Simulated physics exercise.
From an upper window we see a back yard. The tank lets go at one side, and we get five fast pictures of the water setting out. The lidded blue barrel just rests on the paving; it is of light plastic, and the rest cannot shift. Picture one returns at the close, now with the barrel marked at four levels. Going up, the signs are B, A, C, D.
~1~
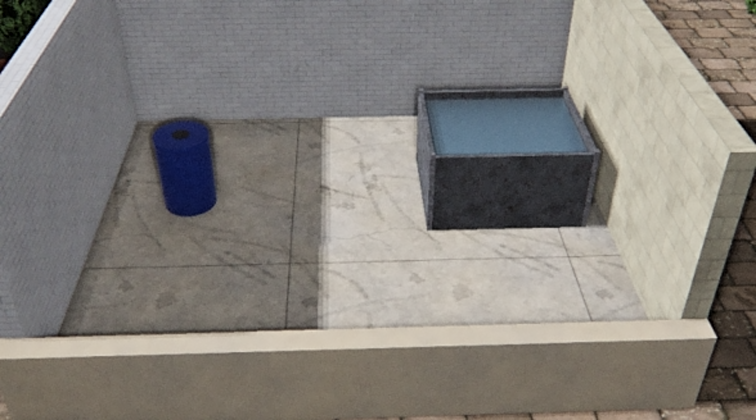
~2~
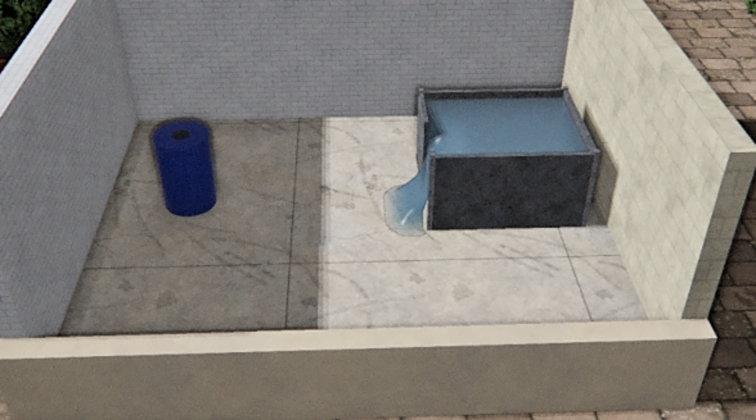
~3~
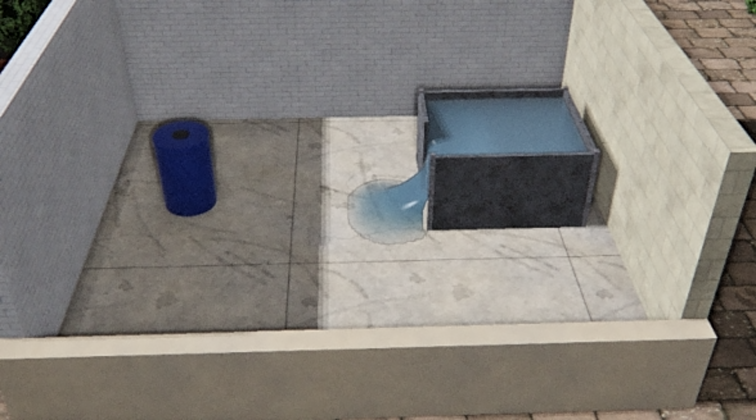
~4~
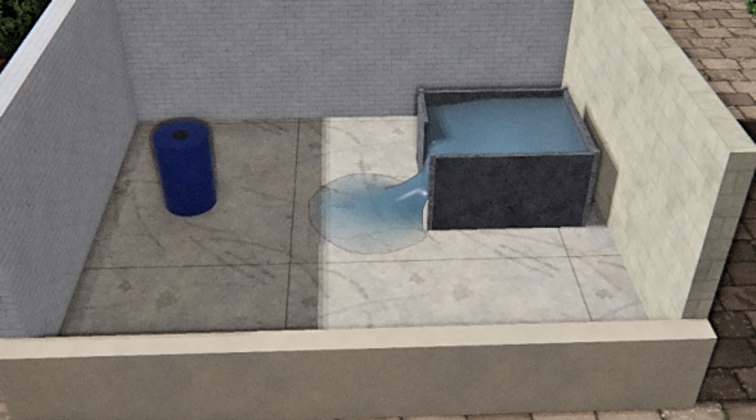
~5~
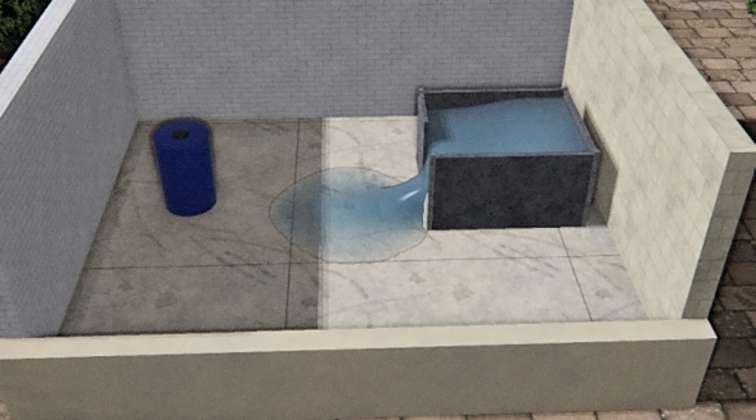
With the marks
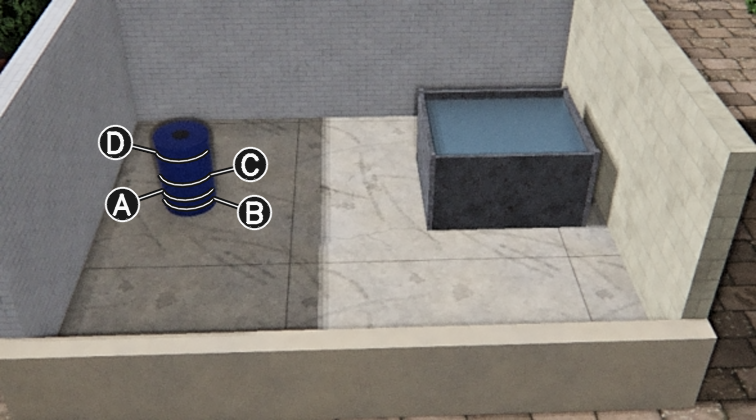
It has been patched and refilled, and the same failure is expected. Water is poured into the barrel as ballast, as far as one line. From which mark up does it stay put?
I would pick mark C.
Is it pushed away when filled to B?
Yes, that goes wrong.
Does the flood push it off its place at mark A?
Yes.
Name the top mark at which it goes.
The answer is A.
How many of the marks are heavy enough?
Two of them.
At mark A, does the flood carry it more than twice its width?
No, less.
On the marked copy, A at (185, 200); B at (186, 209); C at (182, 185); D at (178, 161); from the bottom up B, A, C, D.
With A, it is pushed about half its own width away.
With B, it is pushed about 4 times its own width away.
With C, it does not move.
With D, it does not move.
